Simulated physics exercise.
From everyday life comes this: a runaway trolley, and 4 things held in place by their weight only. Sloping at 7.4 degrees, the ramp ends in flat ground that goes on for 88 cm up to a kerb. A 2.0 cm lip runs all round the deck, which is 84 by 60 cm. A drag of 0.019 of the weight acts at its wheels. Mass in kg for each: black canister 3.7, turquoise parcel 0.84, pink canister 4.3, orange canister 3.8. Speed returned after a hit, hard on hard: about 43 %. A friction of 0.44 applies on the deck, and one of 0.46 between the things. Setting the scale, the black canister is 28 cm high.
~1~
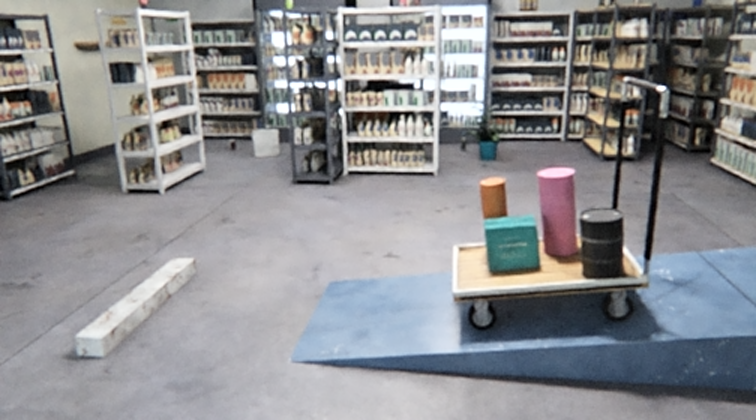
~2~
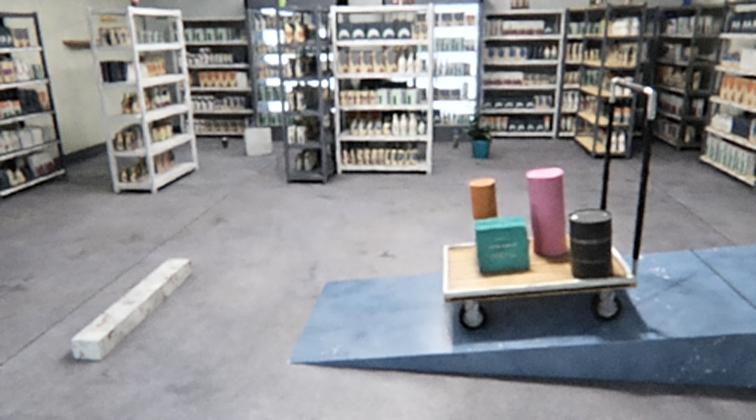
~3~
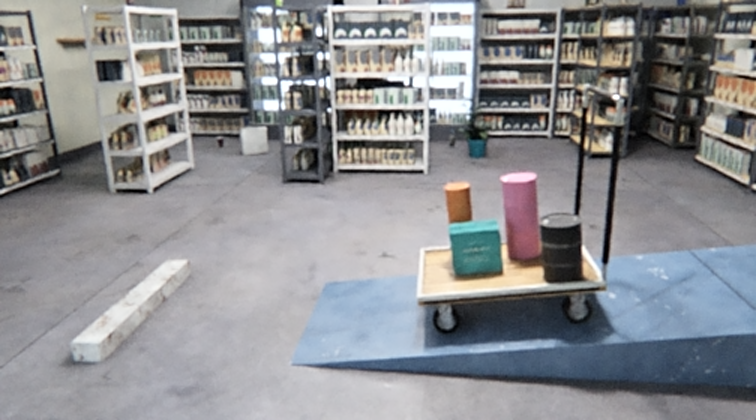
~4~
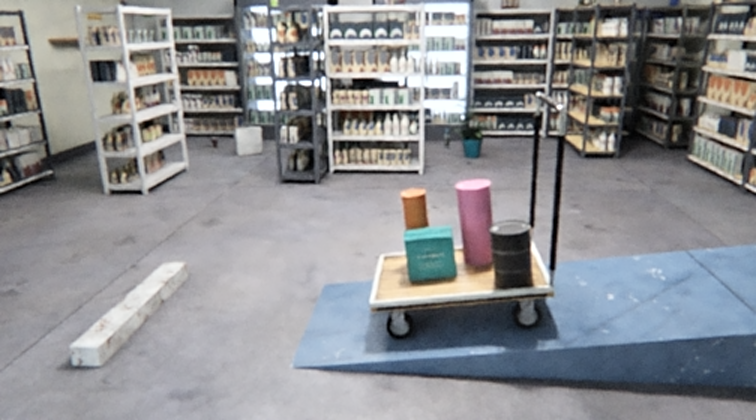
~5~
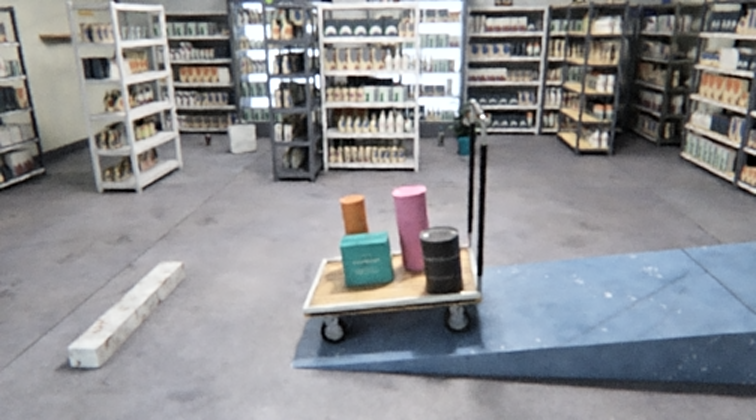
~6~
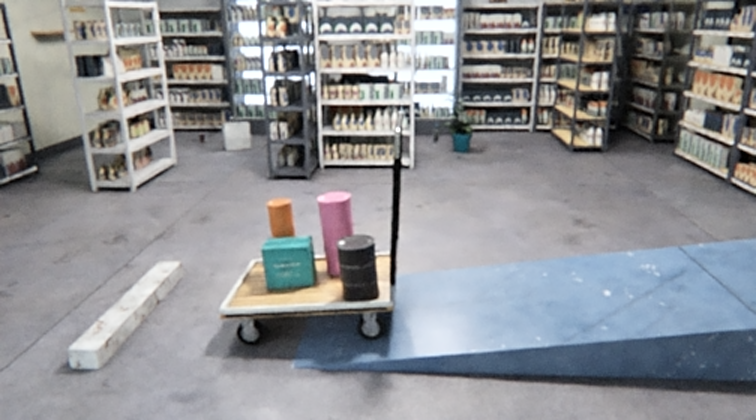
A trolley carrying three canisters and a turquoise parcel rolls left down a blue ramp.
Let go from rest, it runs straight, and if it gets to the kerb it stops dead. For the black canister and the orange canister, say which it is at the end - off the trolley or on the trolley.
Black canister: Still on, orange canister: Off.
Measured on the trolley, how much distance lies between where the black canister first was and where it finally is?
Displacement: Approx. 24 cm.
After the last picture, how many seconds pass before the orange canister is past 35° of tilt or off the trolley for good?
Around 0.6 seconds.
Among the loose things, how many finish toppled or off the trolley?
Count: 2.
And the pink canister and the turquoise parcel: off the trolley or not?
At the end the pink canister winds up past the limits and the turquoise parcel stays inside the limits.
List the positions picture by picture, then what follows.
In the first picture, 167 cm to the kerb; black canister (602, 244); orange canister (495, 217).
In the second picture, 164 cm to the kerb; turquoise parcel (501, 243); pink canister (547, 212).
In the third picture, 151 cm to the kerb; turquoise parcel (475, 247); pink canister (521, 216).
In the fourth picture, 129 cm to the kerb; turquoise parcel (430, 253); pink canister (476, 222).
In the fifth picture, 97 cm to the kerb; turquoise parcel (367, 259); pink canister (414, 228).
In the sixth picture, 56 cm to the kerb; black canister (358, 269).
Then, 0.60 s later than the last frame, trolley at the kerb; orange canister rocked 31° off its seat near (145, 234); black canister 21 cm from its spot near (201, 274); pink canister rocked 8° off its seat.
Then, 1.10 s later than the last frame, trolley at the kerb; orange canister now off the trolley; black canister 23 cm from its spot near (196, 274); pink canister rocked 58° off its seat.
When it is over, off the trolley, pink canister and orange canister; not toppled but over 10 cm from the start, black canister and turquoise parcel. End places, in pixels of the last picture, black canister near (196, 274).
